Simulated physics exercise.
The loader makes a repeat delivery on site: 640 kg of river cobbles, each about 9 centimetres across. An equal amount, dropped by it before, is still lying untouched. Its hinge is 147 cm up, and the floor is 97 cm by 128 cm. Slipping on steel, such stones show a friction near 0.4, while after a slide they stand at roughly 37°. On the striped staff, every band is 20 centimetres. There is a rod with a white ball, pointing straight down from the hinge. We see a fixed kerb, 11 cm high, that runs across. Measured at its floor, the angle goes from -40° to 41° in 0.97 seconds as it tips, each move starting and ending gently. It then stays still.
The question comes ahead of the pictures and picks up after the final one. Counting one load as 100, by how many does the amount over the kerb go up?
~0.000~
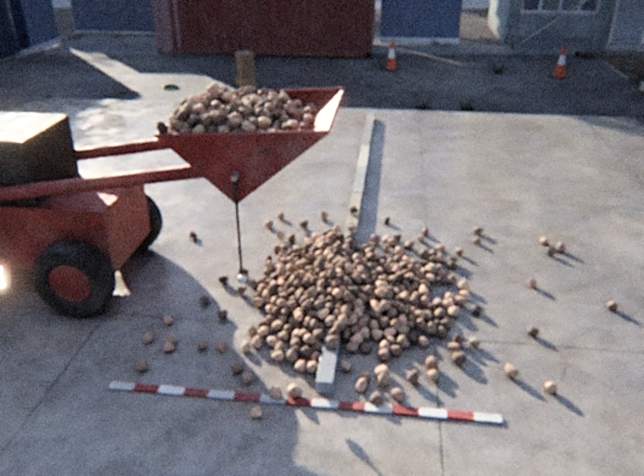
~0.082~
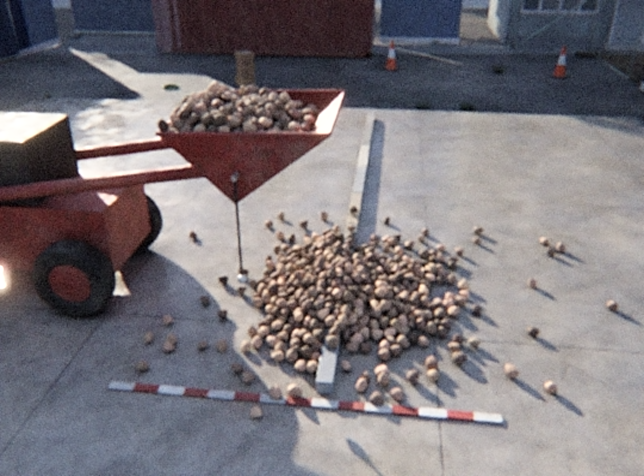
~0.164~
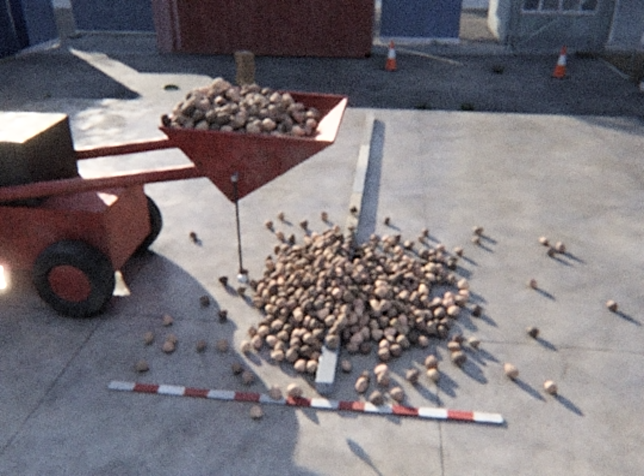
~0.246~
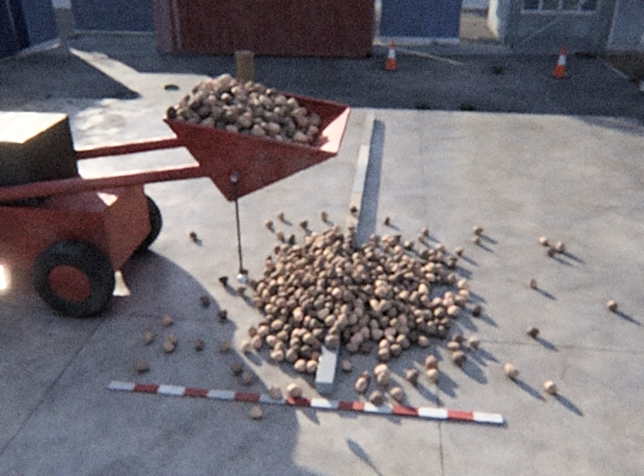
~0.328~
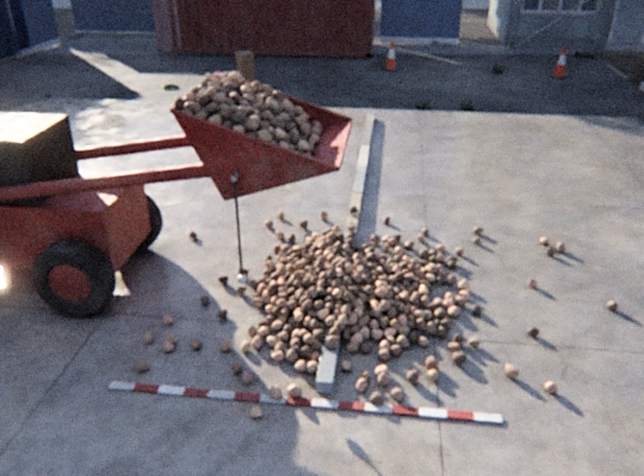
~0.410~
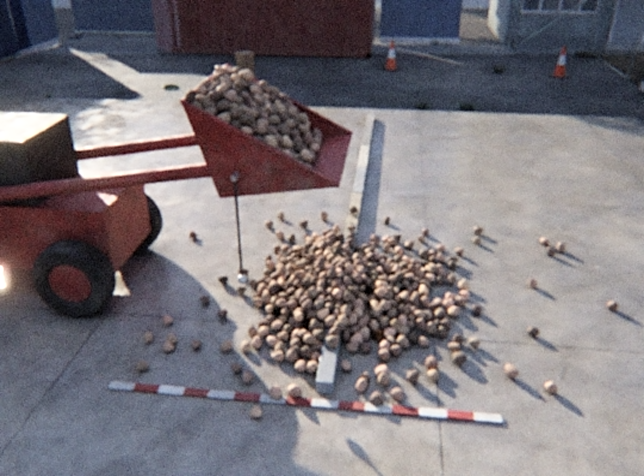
By about 87 out of 100.
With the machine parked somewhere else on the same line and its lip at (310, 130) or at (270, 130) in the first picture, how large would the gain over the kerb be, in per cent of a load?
Around 70 and 30 percent respectively.
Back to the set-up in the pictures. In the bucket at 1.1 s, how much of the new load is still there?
55 %.
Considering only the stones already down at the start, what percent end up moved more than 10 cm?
I'd say roughly 30 per cent of them.
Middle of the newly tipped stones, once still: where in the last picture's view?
In the last view, somewhere near (389, 283).
After 0.7 s the floor is at 29°; in per cent of one load, 100 in the bucket, 56 on this side of the kerb, 45 over the kerb; the foremost stones are at (551, 295).
After 1.1 s the floor is at 41°; in per cent of one load, 55 in the bucket, 88 on this side of the kerb, 57 over the kerb; the foremost stones are at (551, 295).
After 1.4 s the floor is at 41°; in per cent of one load, 12 in the bucket, 81 on this side of the kerb, 107 over the kerb; the foremost stones are at (551, 295).
After 4.2 s the floor is at 41°; in per cent of one load, 0 in the bucket, 69 on this side of the kerb, 131 over the kerb; the foremost stones are at (613, 309). Net gain over the kerb, 87.
